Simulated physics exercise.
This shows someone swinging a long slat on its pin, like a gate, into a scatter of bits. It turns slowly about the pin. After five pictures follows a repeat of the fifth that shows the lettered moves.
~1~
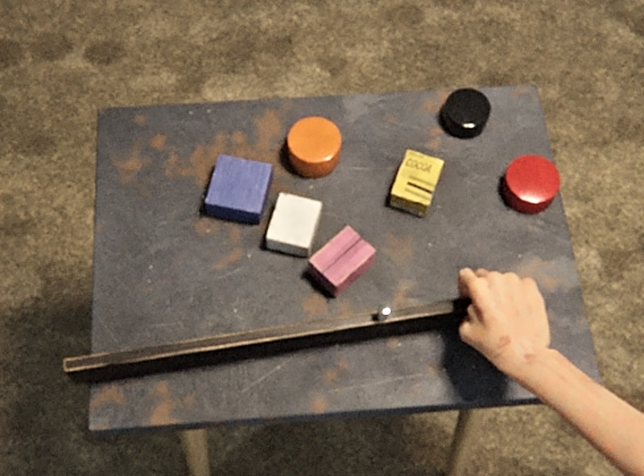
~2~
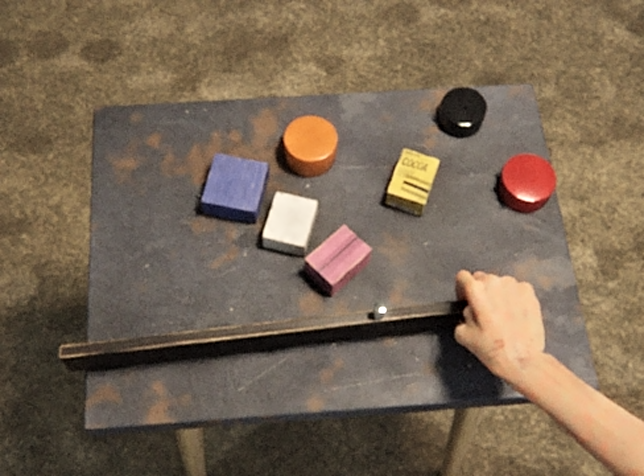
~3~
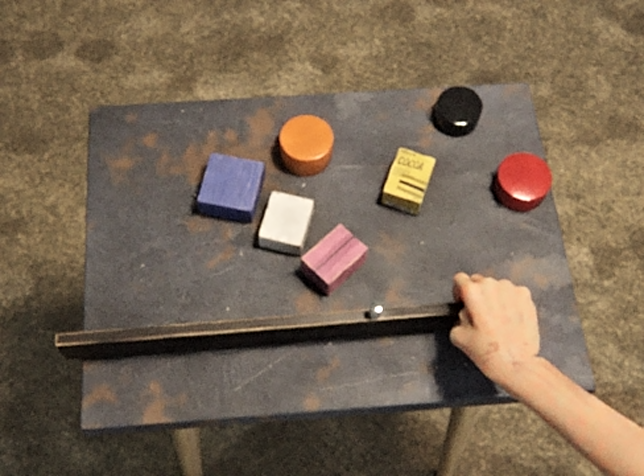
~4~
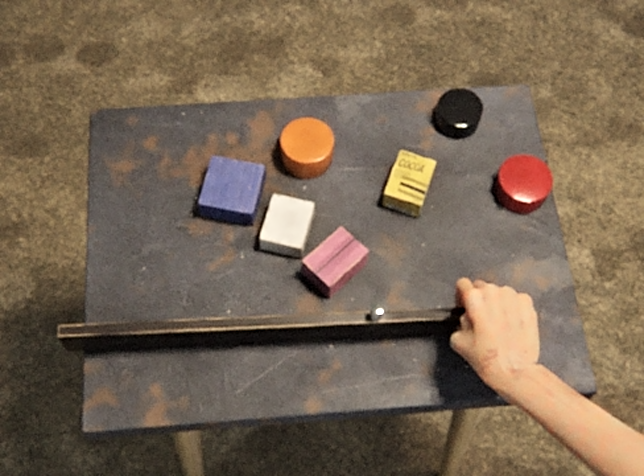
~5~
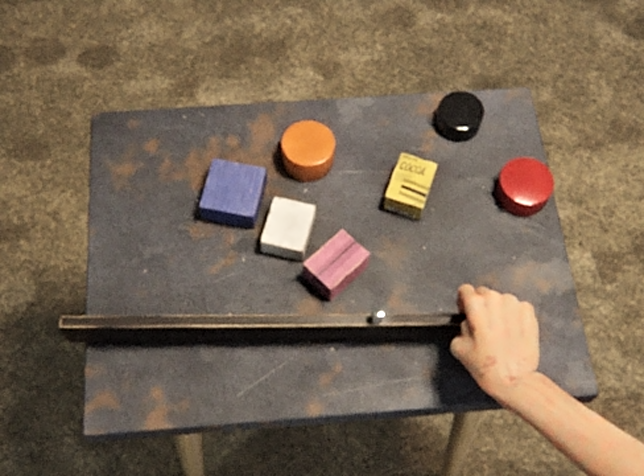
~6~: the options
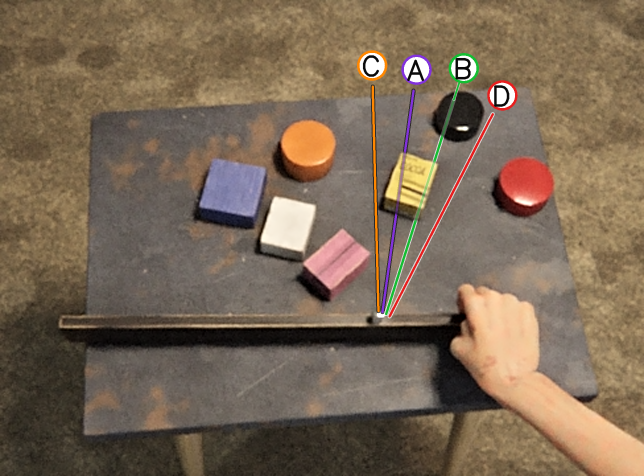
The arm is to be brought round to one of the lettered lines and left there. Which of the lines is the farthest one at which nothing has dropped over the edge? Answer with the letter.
B is the last safe line.
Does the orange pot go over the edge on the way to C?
No.
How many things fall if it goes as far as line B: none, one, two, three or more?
By then, none.
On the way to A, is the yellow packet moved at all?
Yes.
On the marked copy, A at (399, 195); B at (422, 201); C at (376, 192); D at (444, 210).
With B. Early on, arm (253, 227); blue block (244, 186); white block (294, 225).
Further on, arm (342, 180); orange pot (408, 113); blue block (363, 146).
At the end, arm (420, 185); black pot (524, 115); red pot (535, 187); nothing has fallen.
As for the rest, A is safe but short; C is safe but short; D drops the black pot.
